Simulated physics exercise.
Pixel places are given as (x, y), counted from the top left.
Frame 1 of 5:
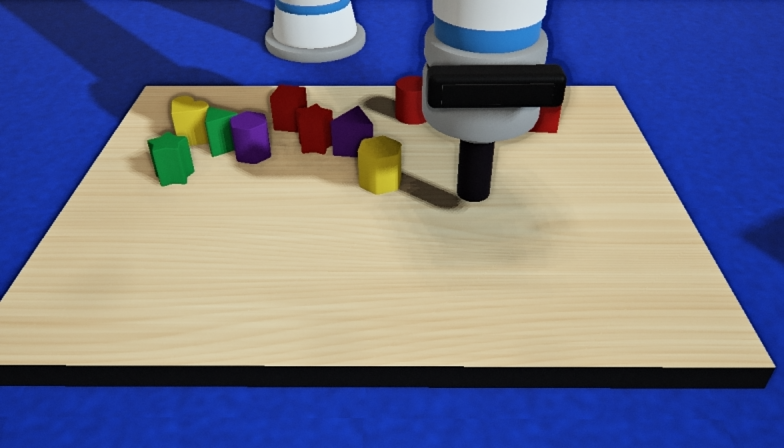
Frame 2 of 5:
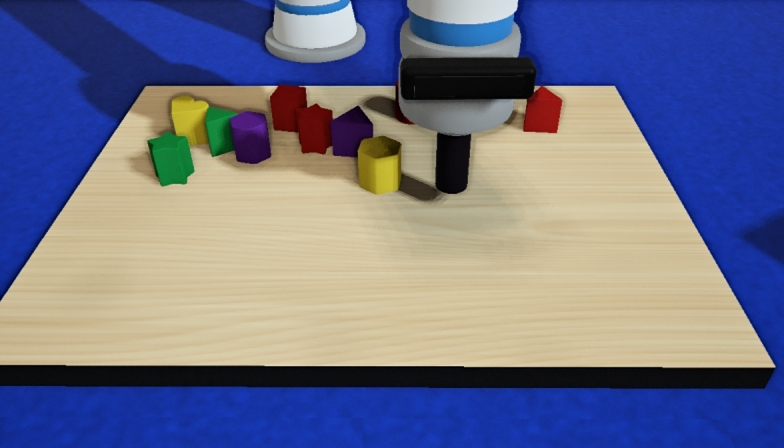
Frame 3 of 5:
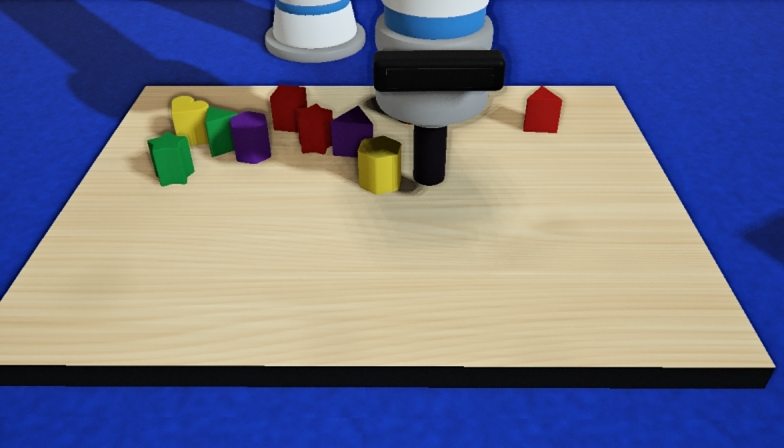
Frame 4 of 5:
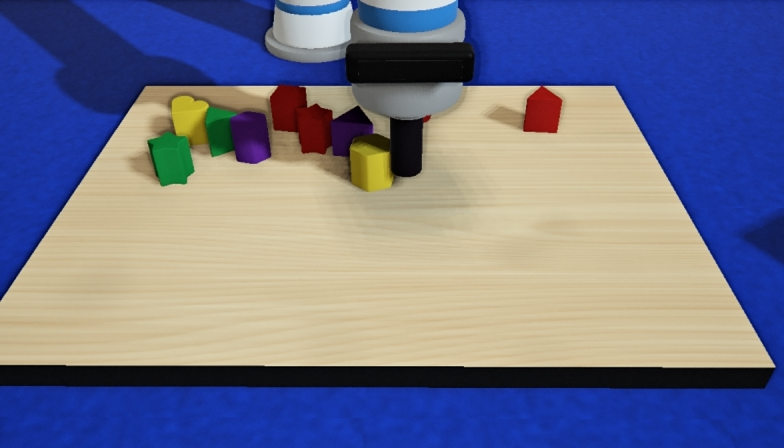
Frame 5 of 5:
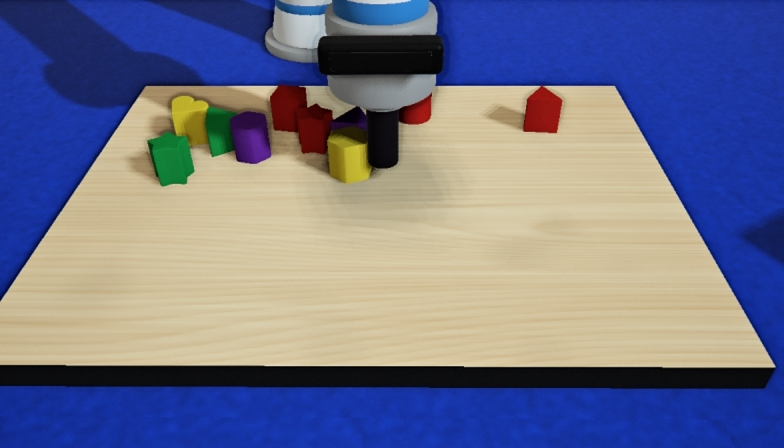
A robot arm with a black rod glides left across a wooden board toward a yellow hexagonal block, while the other colourful blocks sit still. The rod then meets the yellow block's right side and pushes it a short way left and slightly back, near the purple triangular piece.
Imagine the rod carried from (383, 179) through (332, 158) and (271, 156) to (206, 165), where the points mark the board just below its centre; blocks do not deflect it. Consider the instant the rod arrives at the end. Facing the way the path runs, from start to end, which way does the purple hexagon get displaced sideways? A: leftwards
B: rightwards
My pick is A.
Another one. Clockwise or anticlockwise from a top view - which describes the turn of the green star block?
From overhead, anticlockwise.
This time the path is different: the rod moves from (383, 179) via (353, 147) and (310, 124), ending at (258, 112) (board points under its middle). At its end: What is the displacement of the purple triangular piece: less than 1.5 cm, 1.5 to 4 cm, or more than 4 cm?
Covers over 4 cm.
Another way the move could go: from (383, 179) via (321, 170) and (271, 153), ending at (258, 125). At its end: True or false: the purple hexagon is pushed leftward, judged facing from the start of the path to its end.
My answer: True.
On the path given first. One third of the way, rod (331, 140); red star block (297, 108), turned 60° clockwise; yellow hexagon (295, 125), turned 30° anticlockwise; purple triangular piece (347, 111), turned 35° clockwise.
Two thirds of the way, rod (268, 138); purple hexagon (213, 126), turned 75° clockwise; red star block (280, 106); yellow hexagon (244, 137), turned 120° anticlockwise; purple triangular piece (348, 112), turned 35° clockwise.
At the end, rod (202, 148); green star block (130, 150), turned 20° anticlockwise; yellow heart-shaped block not moved; purple hexagon (162, 132), turned 95° clockwise; red star block (280, 106), turned 140° clockwise; yellow hexagon (220, 145), turned 185° anticlockwise; purple triangular piece (348, 112), turned 35° clockwise.
